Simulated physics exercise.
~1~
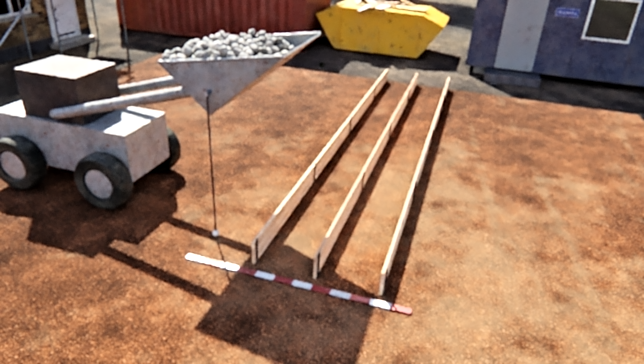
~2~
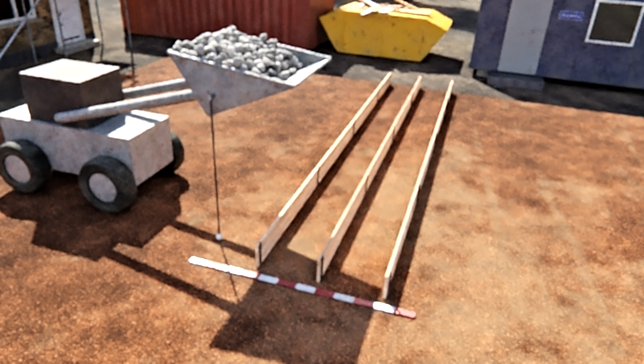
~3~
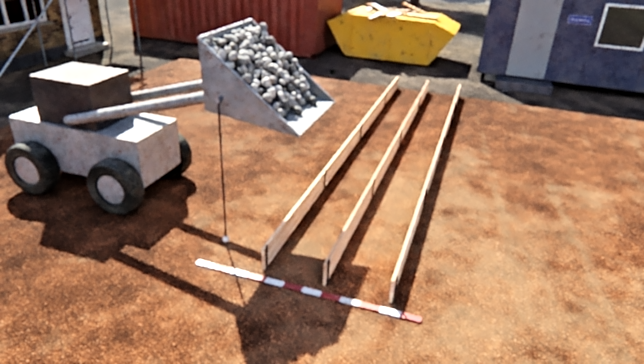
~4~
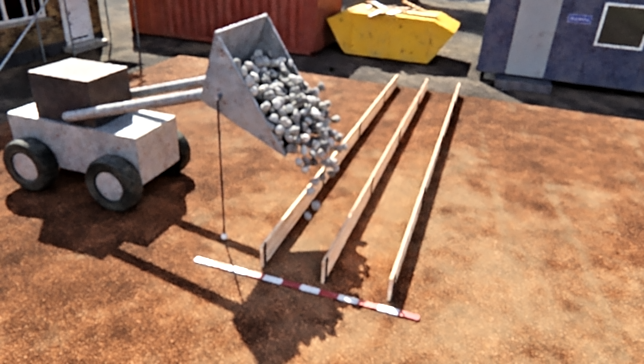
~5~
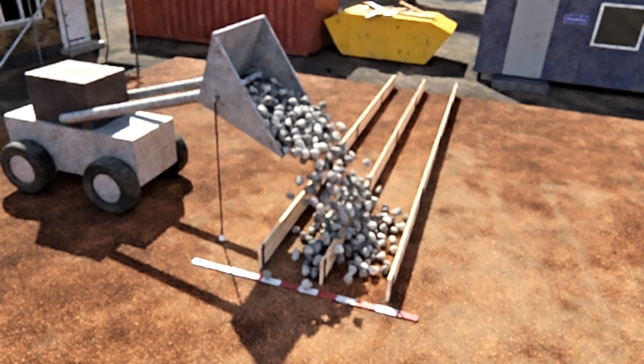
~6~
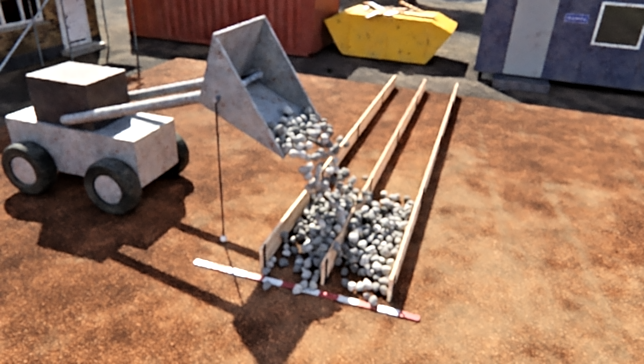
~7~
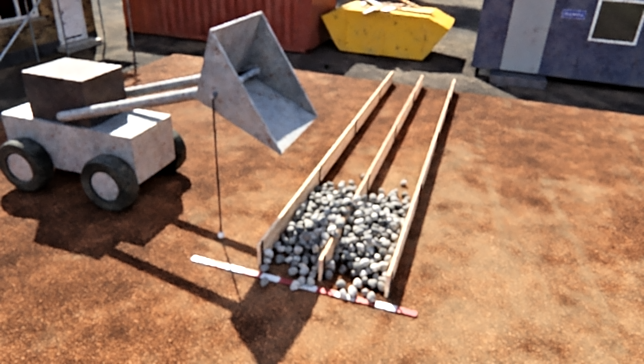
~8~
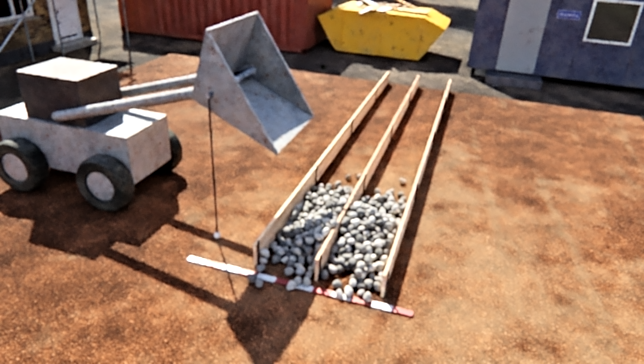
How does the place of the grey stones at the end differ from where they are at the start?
At the start the stones are heaped in the loader's raised bucket. By the end they lie lower and further right, on the ground between the boards, close to the striped staff.
